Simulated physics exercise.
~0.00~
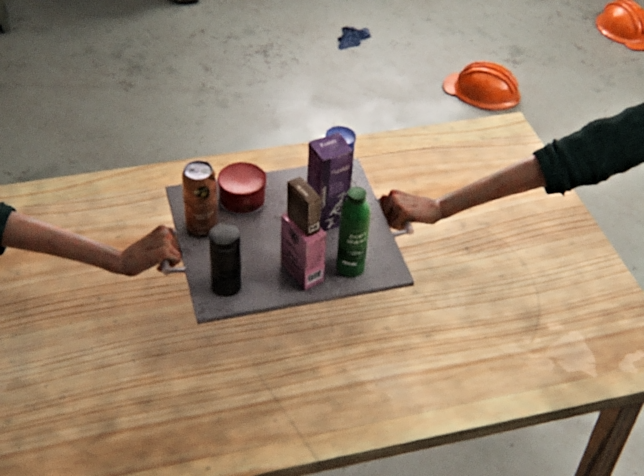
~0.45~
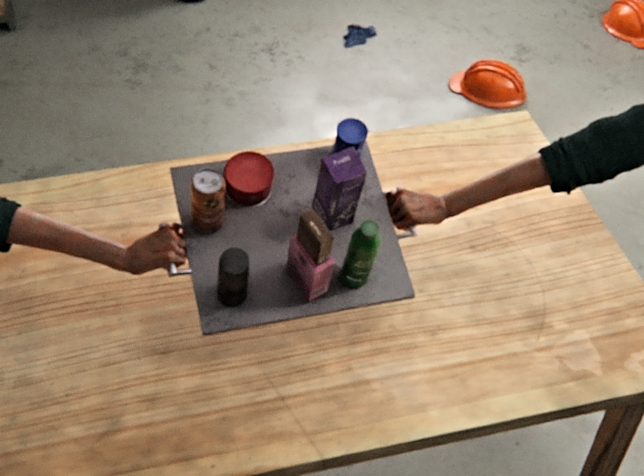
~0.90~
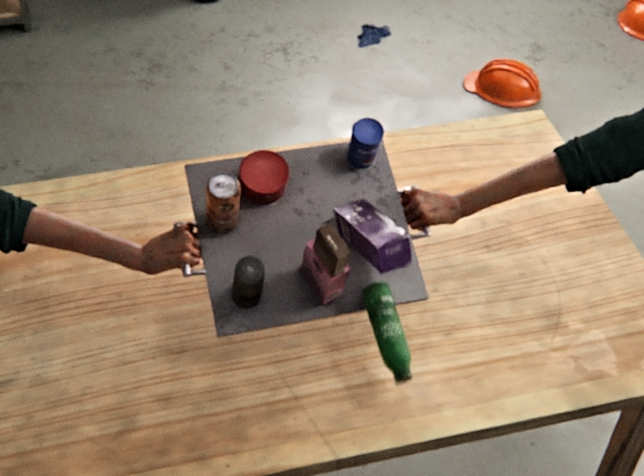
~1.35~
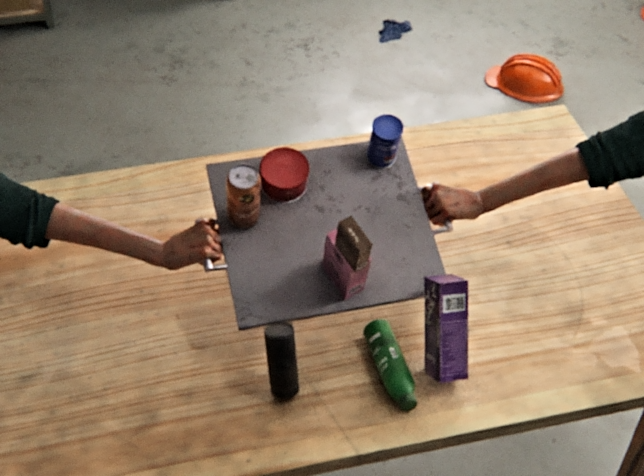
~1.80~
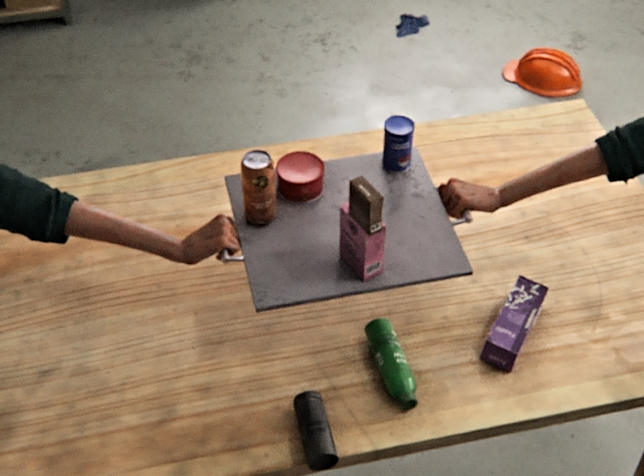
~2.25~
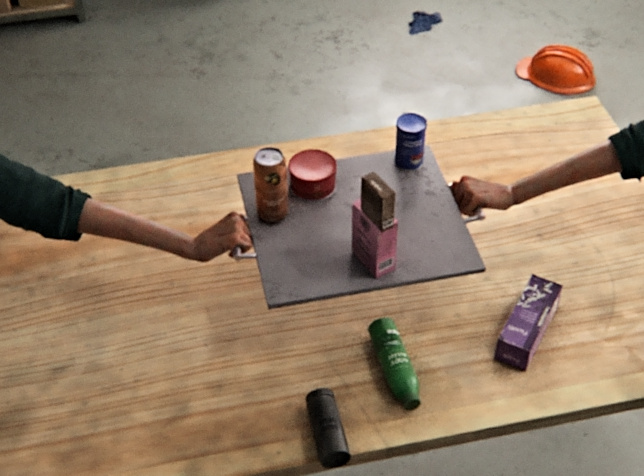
On a wooden table, two hands tip a tray, spilling three items, then level it.
